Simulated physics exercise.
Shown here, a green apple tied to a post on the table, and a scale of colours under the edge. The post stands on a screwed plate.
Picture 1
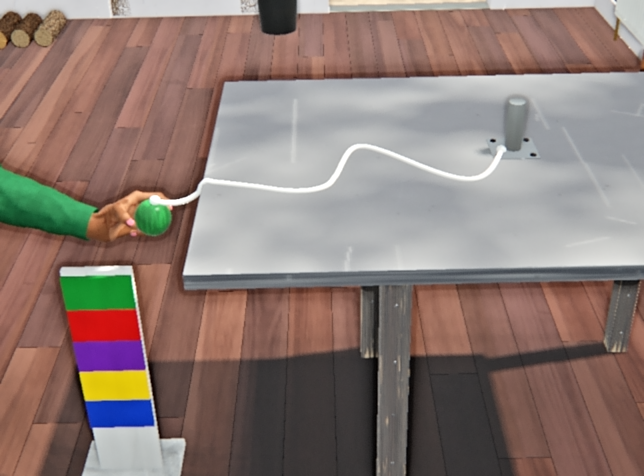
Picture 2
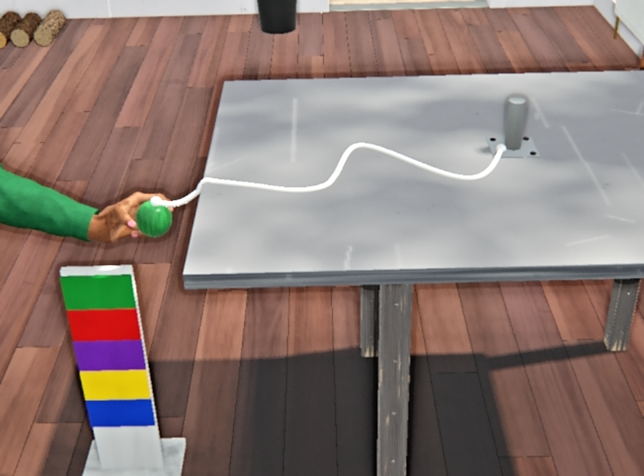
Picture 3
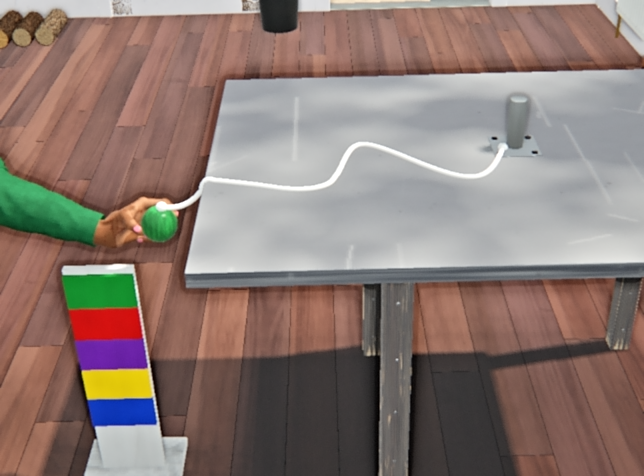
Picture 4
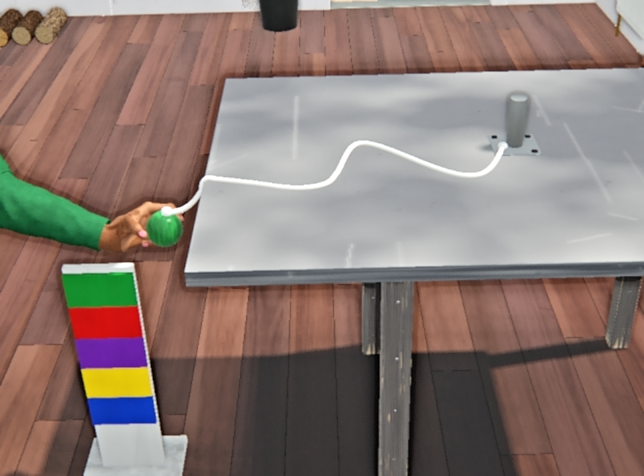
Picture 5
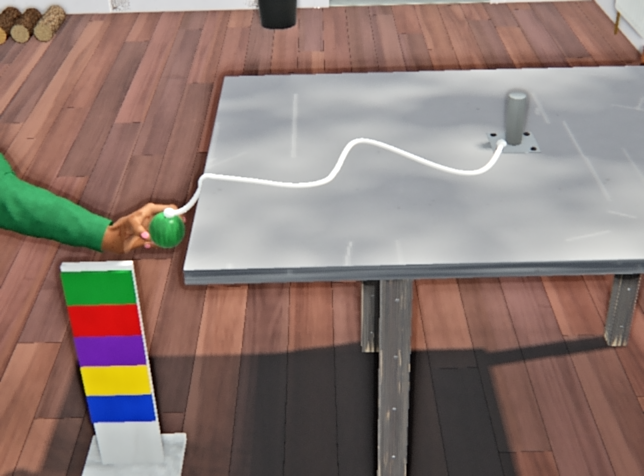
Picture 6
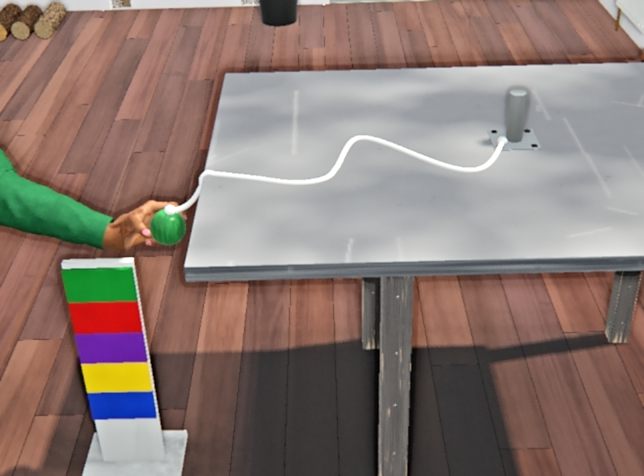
On a wooden deck, a green-sleeved hand holding a green ball tied to a table post shifts it slightly right and down.
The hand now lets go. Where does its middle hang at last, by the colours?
Its centre hangs level with the purple band.
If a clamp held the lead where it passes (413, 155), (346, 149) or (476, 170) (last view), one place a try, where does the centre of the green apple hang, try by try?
Try by try, around (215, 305), (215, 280) and (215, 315).
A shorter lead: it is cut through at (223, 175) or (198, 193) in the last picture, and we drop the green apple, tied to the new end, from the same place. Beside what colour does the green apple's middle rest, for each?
It would be green; red.
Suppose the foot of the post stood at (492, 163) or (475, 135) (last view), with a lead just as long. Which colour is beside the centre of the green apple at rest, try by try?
Taking them in turn: Yellow; yellow.
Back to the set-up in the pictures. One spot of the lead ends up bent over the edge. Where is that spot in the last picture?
The one at (330, 176).
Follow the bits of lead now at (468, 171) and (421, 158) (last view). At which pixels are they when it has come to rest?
They go to (421, 146) and to (370, 151).
Soon after, apple near (221, 338); level with purple.
After that, apple near (217, 337); level with purple.
In the end, apple near (221, 338); level with purple. Its middle rests at the purple band.
